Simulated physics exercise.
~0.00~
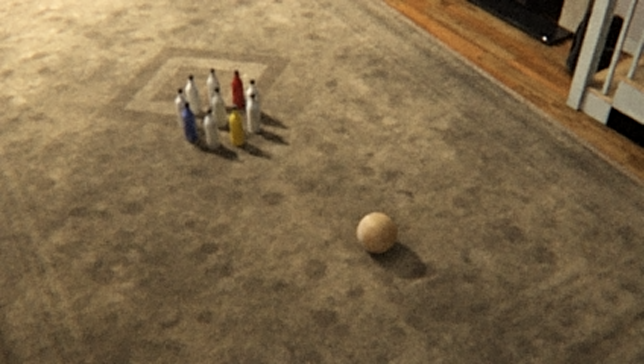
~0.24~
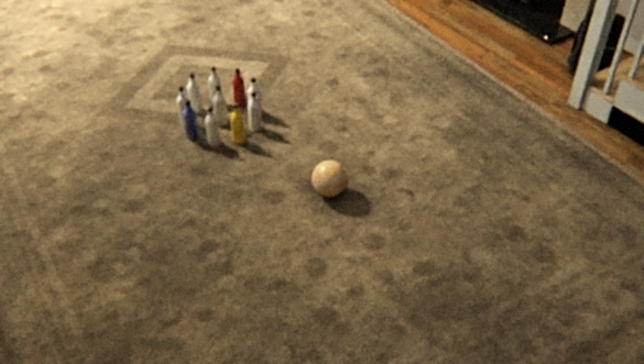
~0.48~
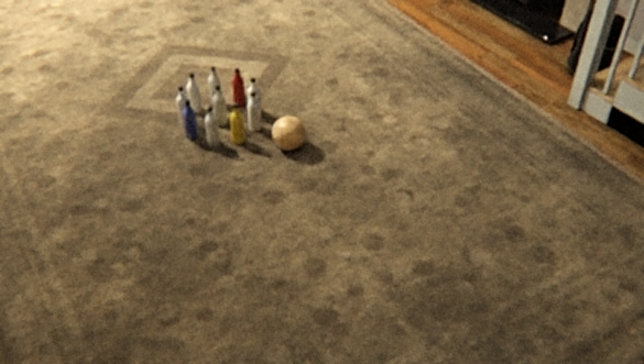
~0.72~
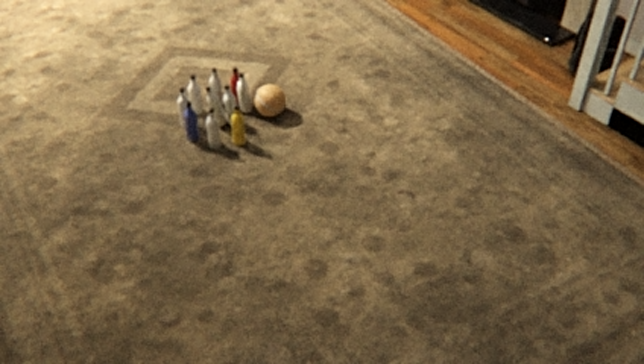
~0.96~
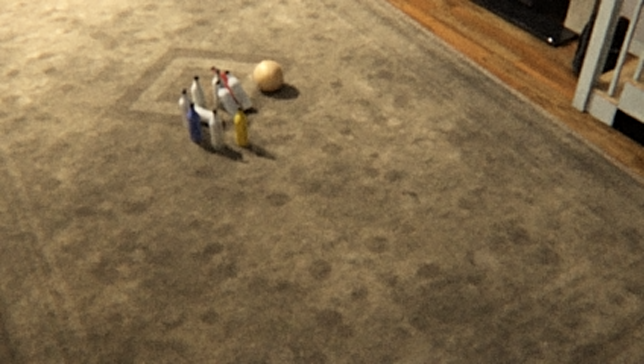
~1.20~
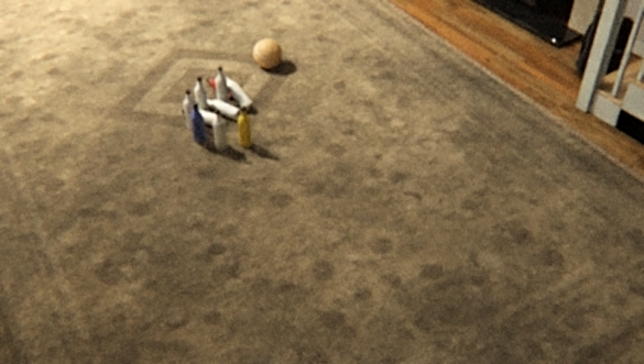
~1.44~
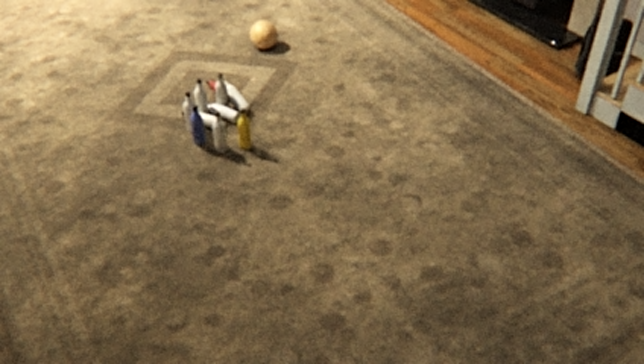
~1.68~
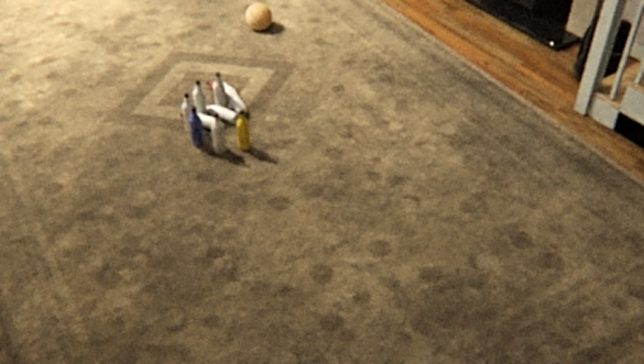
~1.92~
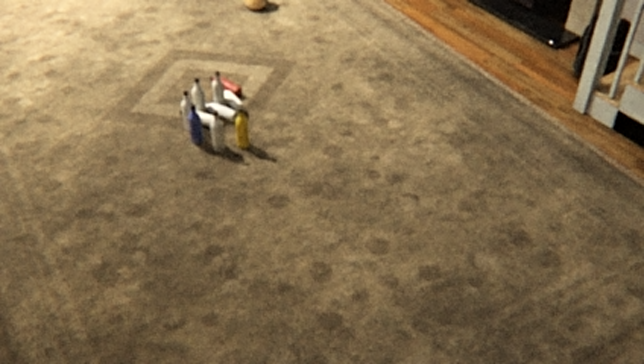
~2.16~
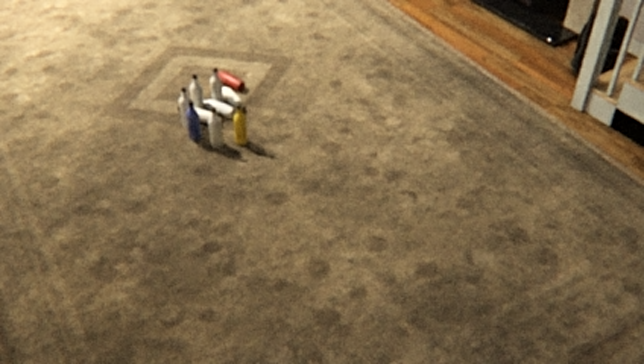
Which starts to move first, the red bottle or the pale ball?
The pale ball starts to move first, and the red bottle only begins to tip once the ball has reached the cluster.
In this clip, a pale ball rolls up and left across a patterned carpet toward a cluster of small bottles, clips its right side and knocks several over, including the red one, then rolls out of view while the yellow and blue bottles stay standing.
